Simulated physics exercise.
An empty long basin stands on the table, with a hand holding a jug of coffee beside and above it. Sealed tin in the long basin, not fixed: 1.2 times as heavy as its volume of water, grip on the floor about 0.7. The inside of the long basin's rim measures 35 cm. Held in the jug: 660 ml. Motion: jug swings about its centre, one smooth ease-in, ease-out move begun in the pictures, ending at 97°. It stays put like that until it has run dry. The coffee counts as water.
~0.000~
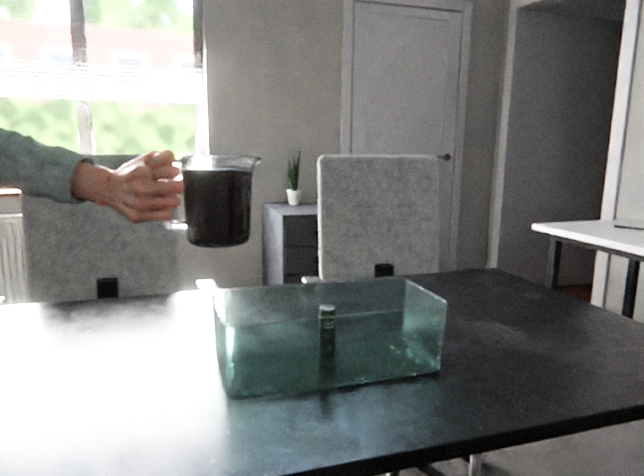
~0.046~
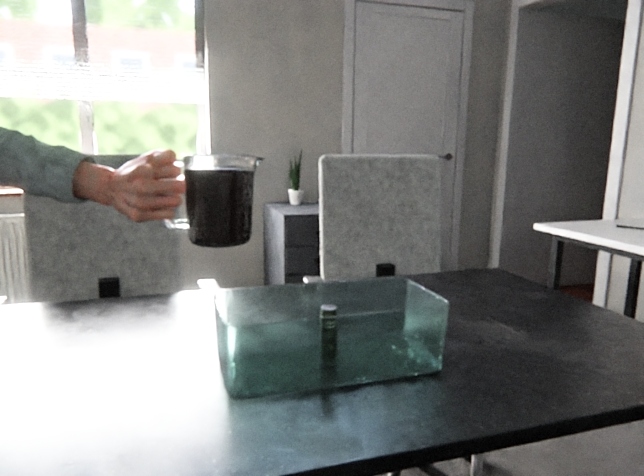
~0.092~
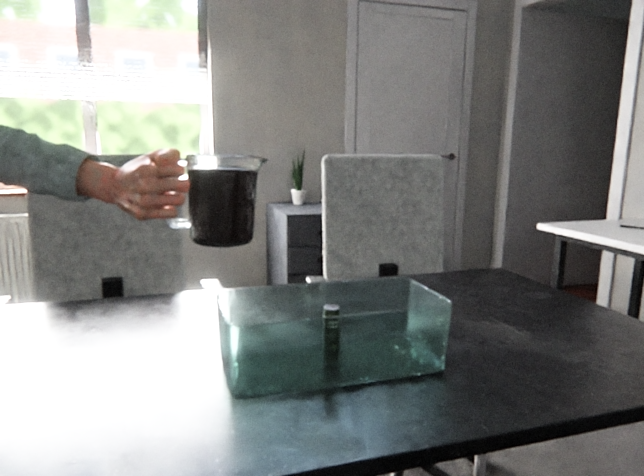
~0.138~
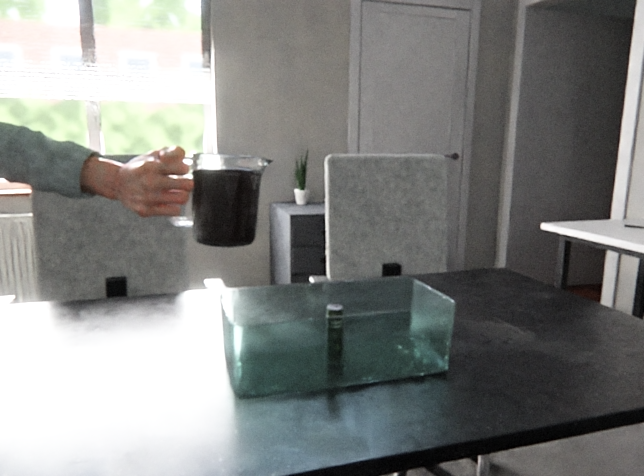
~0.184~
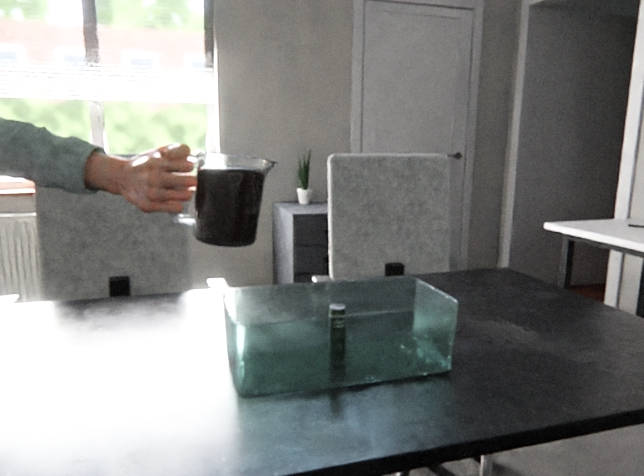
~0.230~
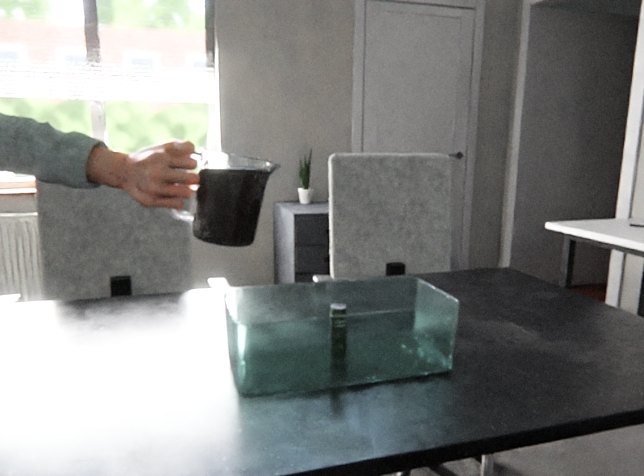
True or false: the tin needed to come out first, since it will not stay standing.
True.
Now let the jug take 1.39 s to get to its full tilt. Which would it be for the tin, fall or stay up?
With that tilt, the tin tips.
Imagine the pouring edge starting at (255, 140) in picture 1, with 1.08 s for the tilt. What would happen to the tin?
It tumbles.
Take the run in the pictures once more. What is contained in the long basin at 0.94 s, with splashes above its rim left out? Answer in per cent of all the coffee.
About 38 %.
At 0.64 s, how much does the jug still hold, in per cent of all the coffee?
84 %.
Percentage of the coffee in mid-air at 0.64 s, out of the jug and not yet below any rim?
Roughly 14 percent.
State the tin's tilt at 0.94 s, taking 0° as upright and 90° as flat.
About 75 degrees from upright.
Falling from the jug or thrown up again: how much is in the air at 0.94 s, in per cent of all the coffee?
Some 22 per cent.
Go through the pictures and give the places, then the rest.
In the first frame, it leans 0°; its right rim is at (263, 157); the coffee meets the walls at (183, 169) and (250, 169); the long basin's rim runs from (217, 310) to (425, 291); the tin's top is at (327, 310).
In the second frame, it leans 0°; its right rim is at (264, 157); the coffee meets the walls at (185, 169) and (252, 169).
In the third frame, it leans 2°; its right rim is at (268, 158); the coffee meets the walls at (189, 168) and (255, 169).
In the fourth frame, it leans 4°; its right rim is at (273, 160); the coffee meets the walls at (193, 168) and (260, 169).
In the fifth frame, it leans 7°; its right rim is at (277, 162); the coffee meets the walls at (198, 168) and (265, 169).
In the sixth frame, it leans 10°; its right rim is at (280, 165); the coffee meets the walls at (201, 168) and (268, 169).
By 0.64 s the tilt is 61° and 85 per cent is still to pour; the tin stands where it began.
By 0.94 s the tilt is 92° and 40 per cent is still to pour; the tin lies on its side.
By 1.25 s the tilt is 97° and 8 per cent is still to pour; the tin lies on its side.
By 1.59 s the tilt is 97° and 1 per cent is still to pour; the tin lies on its side.
At rest the tin lies on its side.
